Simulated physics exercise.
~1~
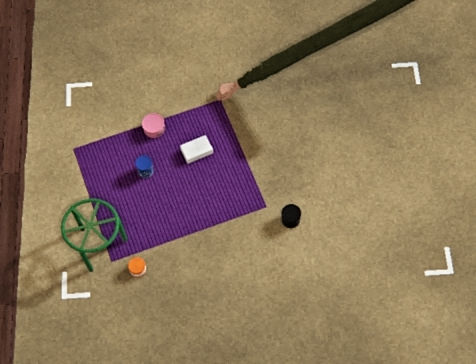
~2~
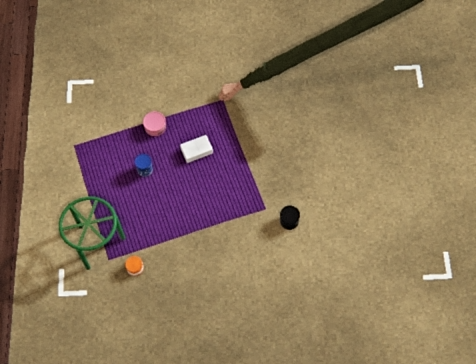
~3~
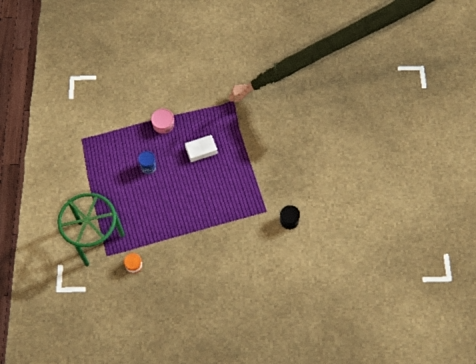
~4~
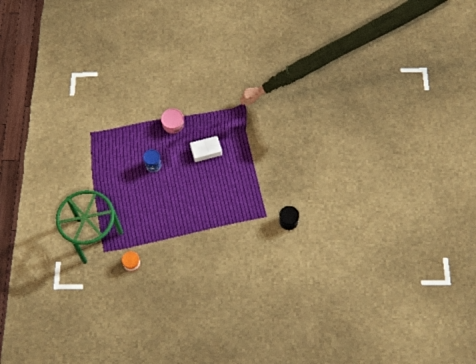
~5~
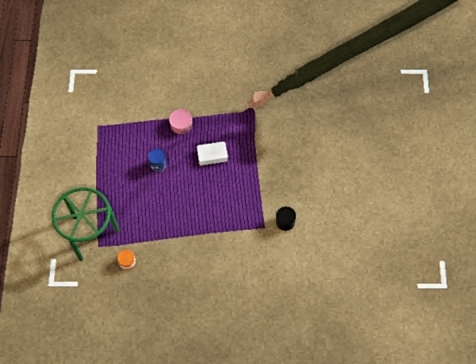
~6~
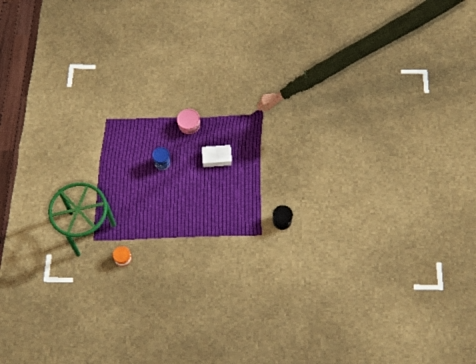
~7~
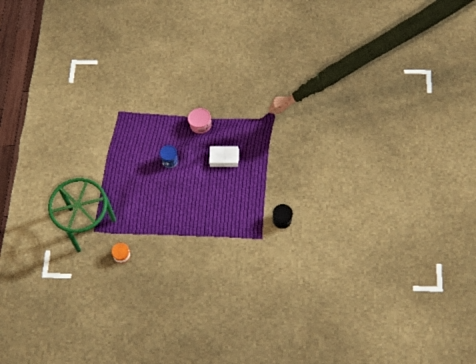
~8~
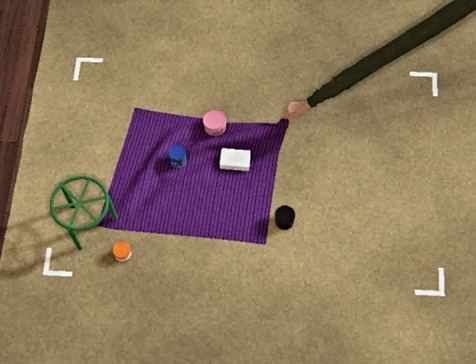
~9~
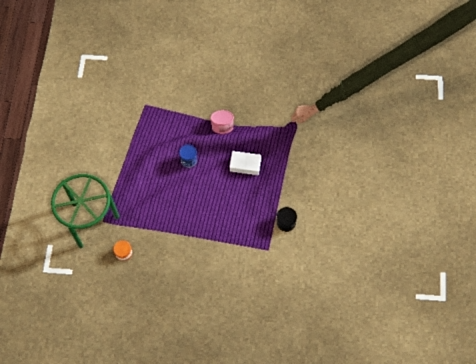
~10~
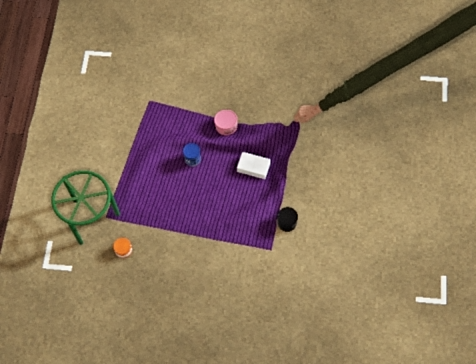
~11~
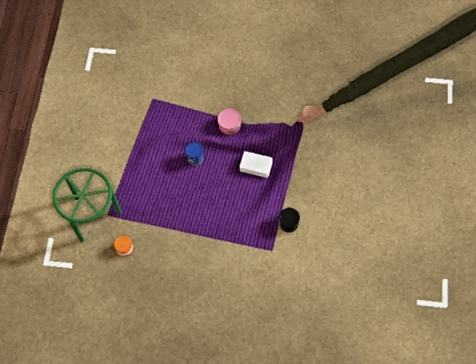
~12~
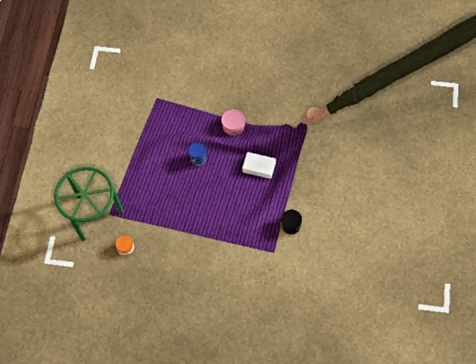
At the start, a purple cloth lies on a sandy floor with a pink bucket, a blue bin and a white crate on it, while a dark arm reaches its upper right corner. A green stool stands at the left edge, with an orange pot below and a black bin to the right. The arm draws the corner rightward, and the cloth begins to turn, carrying the three things along. It keeps pulling right and slightly down, and creases form near the corner. Finally the motion slows, leaving the cloth tilted and shifted right, its load still aboard, beside the black bin.
